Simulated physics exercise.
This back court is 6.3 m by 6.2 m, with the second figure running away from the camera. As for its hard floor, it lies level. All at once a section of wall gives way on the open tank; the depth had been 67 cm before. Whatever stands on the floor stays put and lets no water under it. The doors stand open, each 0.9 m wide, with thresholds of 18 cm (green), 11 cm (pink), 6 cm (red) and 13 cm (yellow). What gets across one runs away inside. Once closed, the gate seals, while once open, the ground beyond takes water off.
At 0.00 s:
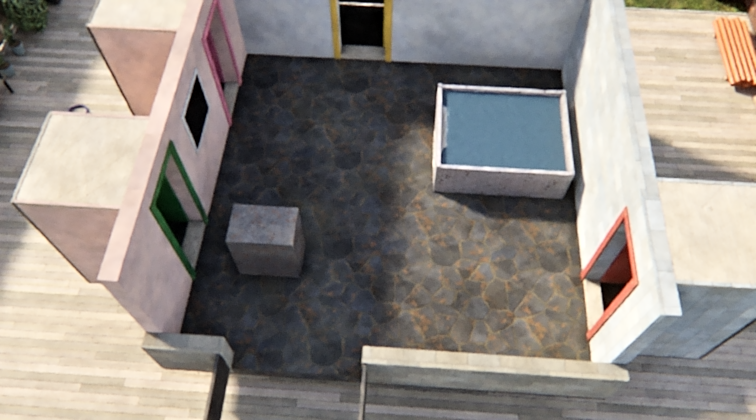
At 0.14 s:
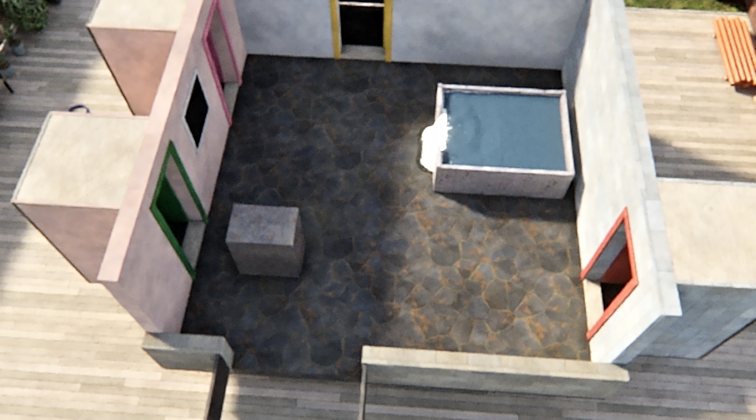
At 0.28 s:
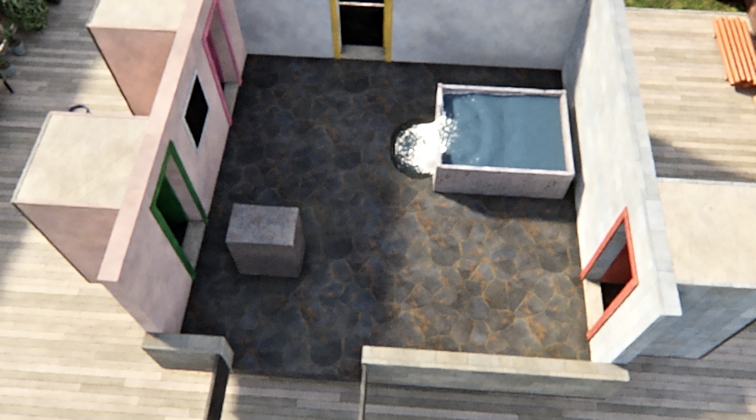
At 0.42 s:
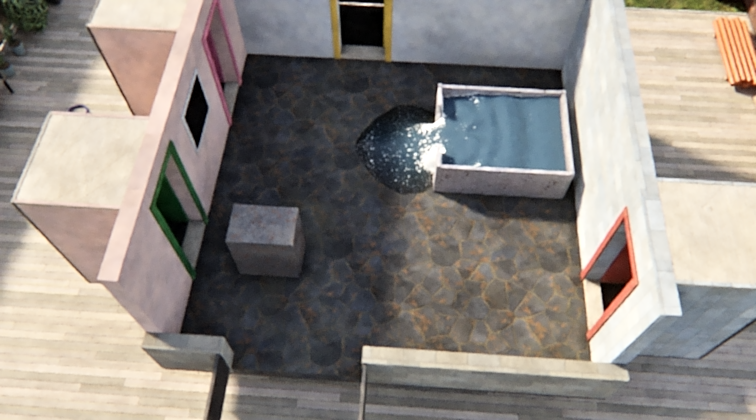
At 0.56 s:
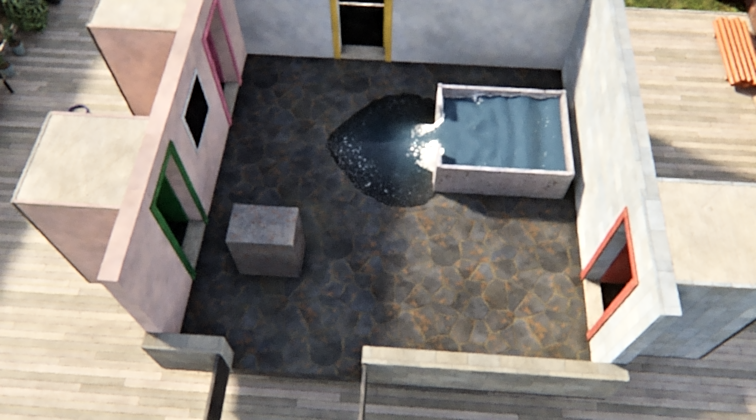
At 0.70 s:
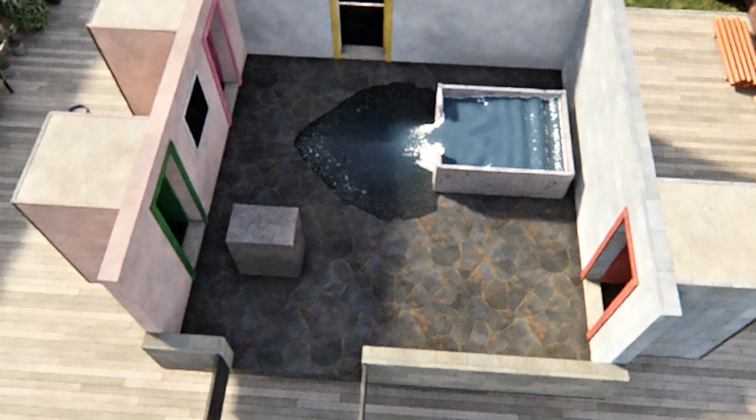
Water bursts from the left side of an open tank and spreads across the dark stone floor.
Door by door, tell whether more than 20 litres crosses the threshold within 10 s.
Green door: Below the cap. Pink door: Above the cap. Red door: Below the cap. Yellow door: Below the cap.
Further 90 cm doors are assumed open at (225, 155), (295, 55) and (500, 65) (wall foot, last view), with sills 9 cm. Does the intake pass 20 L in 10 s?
Check each in turn: The first succeeds, the second succeeds, the third fails.
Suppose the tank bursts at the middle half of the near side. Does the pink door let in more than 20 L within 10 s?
So, pink door: Within bounds.
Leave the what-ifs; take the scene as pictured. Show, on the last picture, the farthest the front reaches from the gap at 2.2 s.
Somewhere near pixel (193, 284).
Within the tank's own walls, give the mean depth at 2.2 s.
Mean depth: Some 39 cm.
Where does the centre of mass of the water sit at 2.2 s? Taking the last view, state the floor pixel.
(416, 149).
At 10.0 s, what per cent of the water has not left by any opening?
Some 88 out of every hundred parts.
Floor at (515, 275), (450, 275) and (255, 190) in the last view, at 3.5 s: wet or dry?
First spot not yet wet, second not yet wet, third submerged.
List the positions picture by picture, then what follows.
In the first picture, the open tank at (503, 131) is whole and still, 67 cm deep.
In the second picture, the front is at (428, 129), 0.5 m from the gap at (439, 143); 0.2 m2 of floor is under water; 67 cm left at the back of the open tank.
In the third picture, the front is at (399, 133), 0.8 m from the gap at (439, 143); 0.7 m2 of floor is under water; 67 cm left at the back of the open tank.
In the fourth picture, water pours out at (439, 143) and has run 1.4 m, to (363, 138); typically 6 cm deep outside, 67 cm at the open tank's back.
In the fifth picture, the front is at (334, 137), 1.9 m from the gap at (439, 143); 3.1 m2 of floor is under water; 66 cm left at the back of the open tank.
In the sixth picture, water pours out at (439, 143) and has run 2.5 m, to (302, 138); typically 4 cm deep outside, 58 cm at the open tank's back.
After 1.4 s water covers 35 % of the floor and is deepest (36 cm) near (431, 153); green door not reached, pink door 11 cm at the sill, 0 L in, red door not reached, yellow door 2 cm at the sill, 0 L in.
After 2.2 s water covers 45 % of the floor and is deepest (32 cm) near (256, 56); green door 18 cm at the sill, 0 L in, pink door 20 cm at the sill, 16 L in, red door not reached, yellow door 8 cm at the sill, 0 L in.
After 3.5 s water covers 50 % of the floor and is deepest (22 cm) near (431, 153); green door 12 cm at the sill, 3 L in, pink door 19 cm at the sill, 58 L in, red door not reached, yellow door 6 cm at the sill, 0 L in.
After 6.0 s water covers 60 % of the floor and is deepest (15 cm) near (247, 56); green door 10 cm at the sill, 3 L in, pink door 11 cm at the sill, 77 L in, red door not reached, yellow door 9 cm at the sill, 0 L in.
After 10.0 s water covers 90 % of the floor and is deepest (10 cm) near (177, 348); green door 7 cm at the sill, 3 L in, pink door 8 cm at the sill, 78 L in, red door 3 cm at the sill, 0 L in, yellow door 7 cm at the sill, 0 L in.
